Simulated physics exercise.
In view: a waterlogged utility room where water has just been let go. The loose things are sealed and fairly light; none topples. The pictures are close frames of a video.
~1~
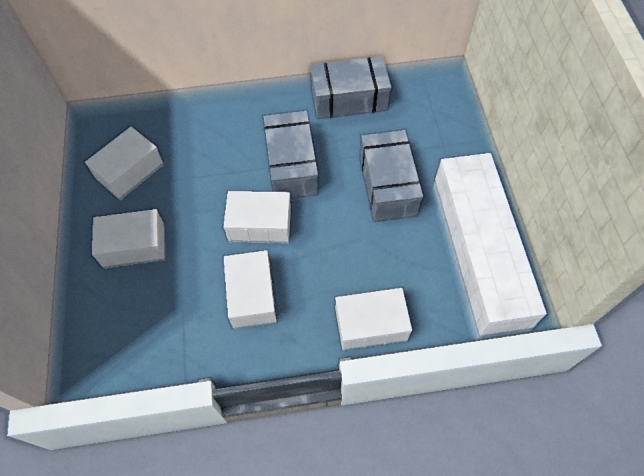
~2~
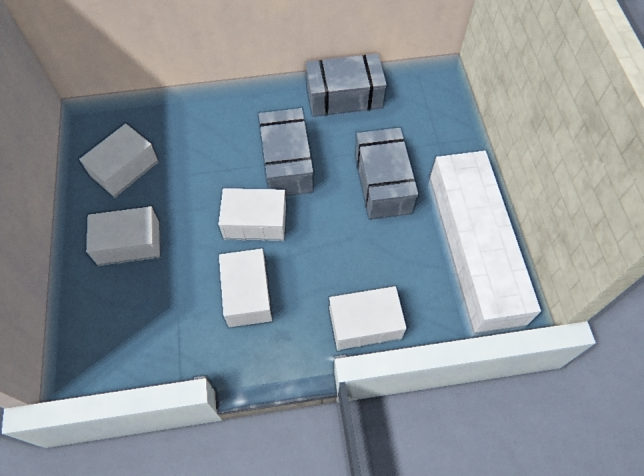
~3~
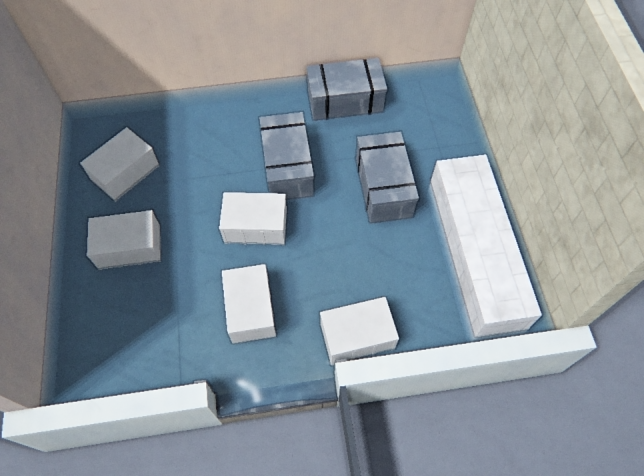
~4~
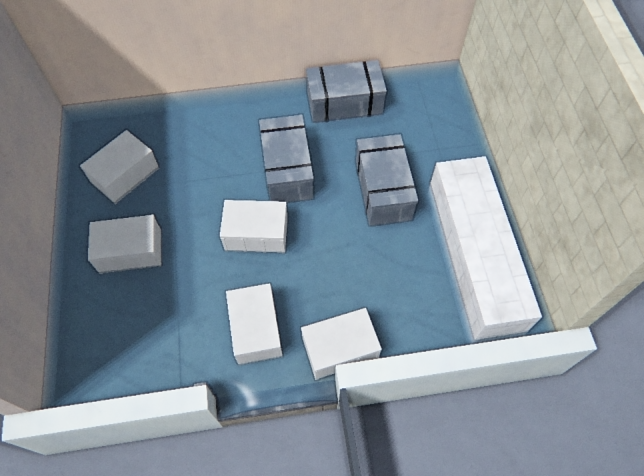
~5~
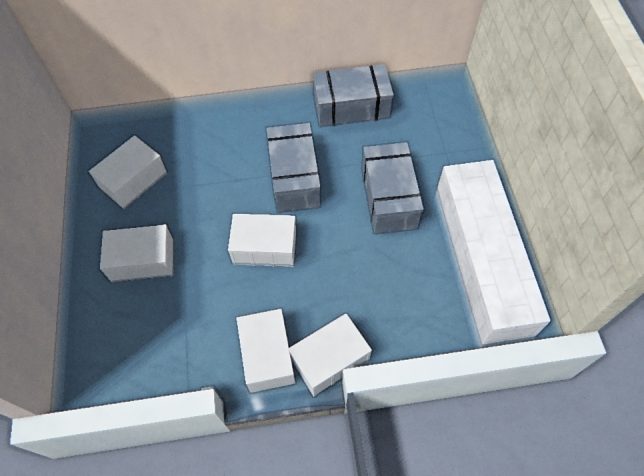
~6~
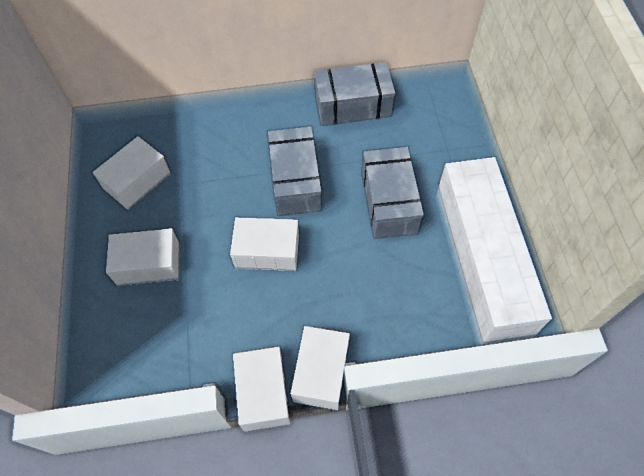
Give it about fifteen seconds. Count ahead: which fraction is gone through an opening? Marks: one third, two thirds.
Share: Two thirds or above.
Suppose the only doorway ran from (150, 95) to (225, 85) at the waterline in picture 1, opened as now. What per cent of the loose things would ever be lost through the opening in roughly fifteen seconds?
Close to 60 %.
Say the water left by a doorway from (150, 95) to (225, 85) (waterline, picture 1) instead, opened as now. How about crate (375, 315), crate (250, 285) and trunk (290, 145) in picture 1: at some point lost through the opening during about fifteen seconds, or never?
In that order: Still in, still in, carried outside.
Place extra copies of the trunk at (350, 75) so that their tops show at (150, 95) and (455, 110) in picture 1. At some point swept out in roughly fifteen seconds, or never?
One after the other: Left behind, still in.
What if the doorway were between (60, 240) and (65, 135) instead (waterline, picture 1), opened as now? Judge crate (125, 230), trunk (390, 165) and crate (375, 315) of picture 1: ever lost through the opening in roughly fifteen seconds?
As listed: Carried outside, inside, no.
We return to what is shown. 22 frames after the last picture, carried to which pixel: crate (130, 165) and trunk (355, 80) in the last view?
At about (138, 230) and (326, 119).
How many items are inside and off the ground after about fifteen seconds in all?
It comes to 2.
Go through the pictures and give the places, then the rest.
The first picture shows a crate at (248, 283) floats; a crate at (373, 314), afloat; 0 of 8 have shifted.
The second picture shows a crate at (244, 281), afloat; a crate at (367, 313) floats; 0 of 8 have shifted.
The third picture shows a crate at (247, 298), afloat, close to its start; a crate at (359, 325) floats, close to its start; 2 of 8 have shifted.
The fourth picture shows a crate at (253, 318) floats, close to its start; a crate at (341, 339), afloat, close to its start; 2 of 8 have shifted.
The fifth picture shows a crate at (264, 345), afloat, a stride from its start; a crate at (330, 350) floats, a stride from its start; 4 of 8 have shifted.
The sixth picture shows a crate at (260, 385) floats, a stride from its start; a crate at (321, 363) floats, a stride from its start; 6 of 8 have shifted.
A moment on, 2 of 8 are out; 6 afloat.
Next, 3 of 8 are out; 5 afloat.
Later, 4 of 8 are out; 4 afloat.
In the end, 6 of 8 are out; 2 afloat.
